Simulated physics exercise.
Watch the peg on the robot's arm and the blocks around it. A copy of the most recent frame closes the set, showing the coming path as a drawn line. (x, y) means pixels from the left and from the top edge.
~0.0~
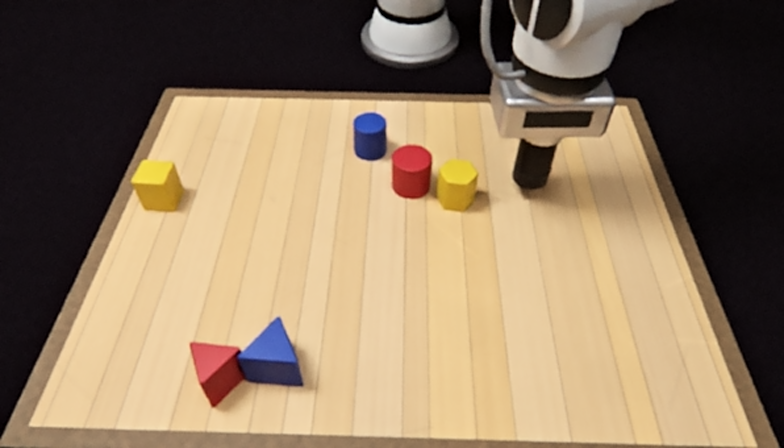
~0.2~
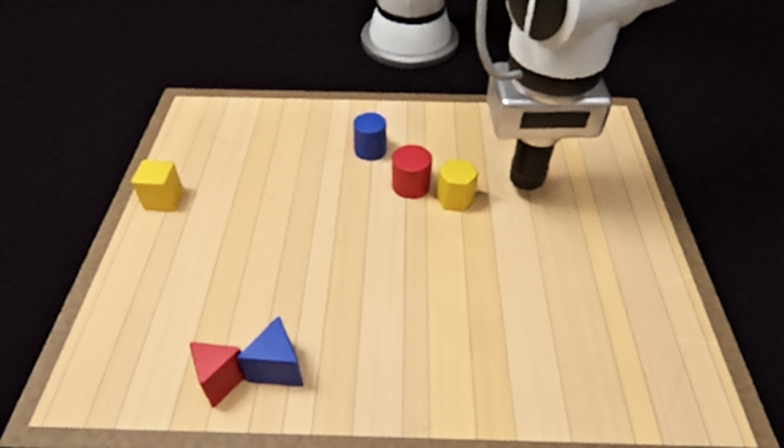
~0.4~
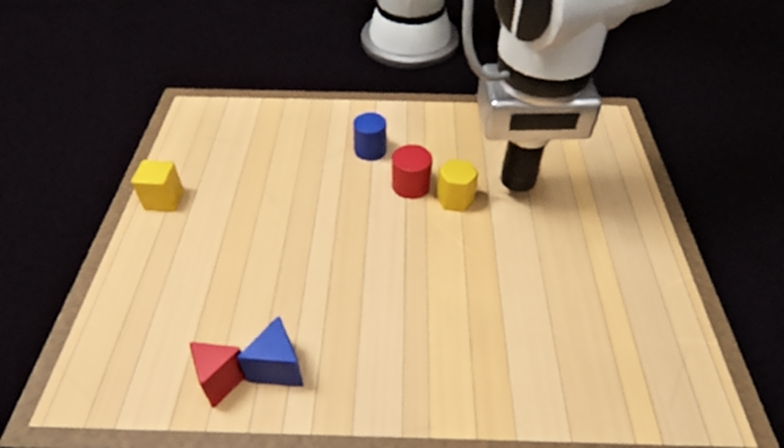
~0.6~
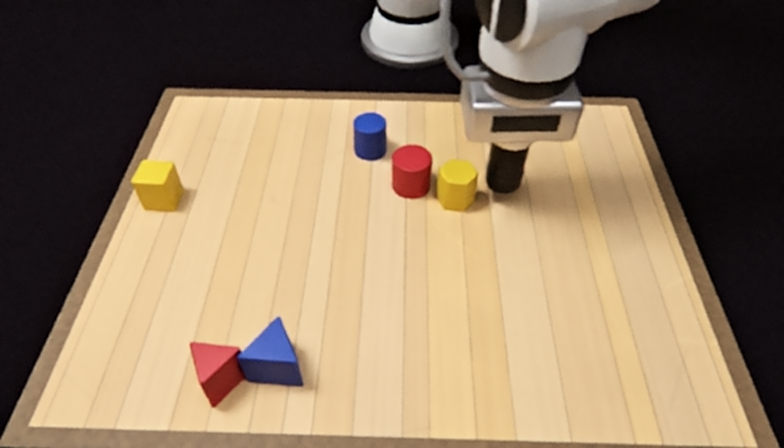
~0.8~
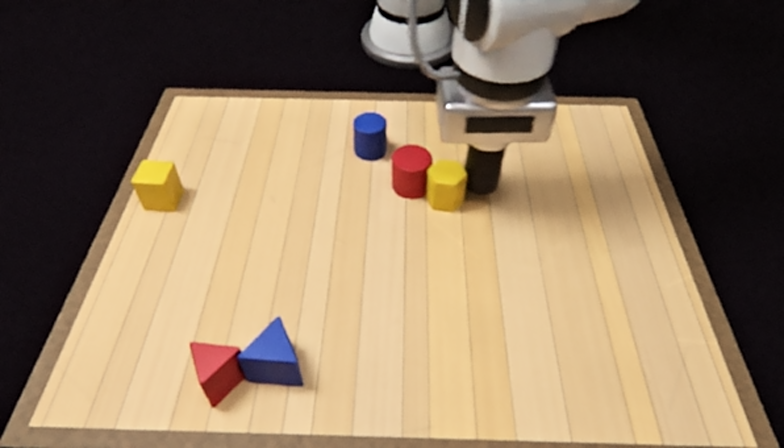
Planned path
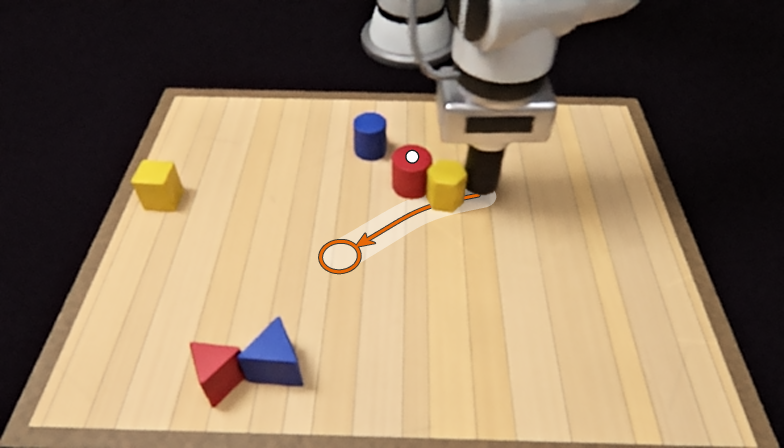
The robot arm's black peg moves left and nudges the yellow hexagonal block slightly left.
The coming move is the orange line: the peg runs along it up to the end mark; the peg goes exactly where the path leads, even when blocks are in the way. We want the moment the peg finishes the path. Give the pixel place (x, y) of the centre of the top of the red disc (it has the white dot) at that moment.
Near (391, 152).
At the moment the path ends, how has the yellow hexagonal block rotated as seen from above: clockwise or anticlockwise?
Its spin: Clockwise.
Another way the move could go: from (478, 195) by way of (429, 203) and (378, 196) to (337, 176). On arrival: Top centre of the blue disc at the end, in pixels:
The middle of its top is at (374, 108).
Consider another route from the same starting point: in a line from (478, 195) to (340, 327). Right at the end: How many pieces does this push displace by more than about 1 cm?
That's one.
Drawn move, from (478, 195) via (407, 217), ending at (340, 256); the dot is on the red disc.
What follows on the original path. One third of the way, peg at (430, 195); red disc at (391, 152); yellow hexagonal block at (395, 181), turned 15° clockwise.
Two thirds of the way, peg at (385, 218); red disc at (391, 152); yellow hexagonal block at (351, 188), turned 55° clockwise.
At the end, peg at (339, 245); red disc at (391, 152); yellow hexagonal block at (346, 188), turned 70° clockwise.
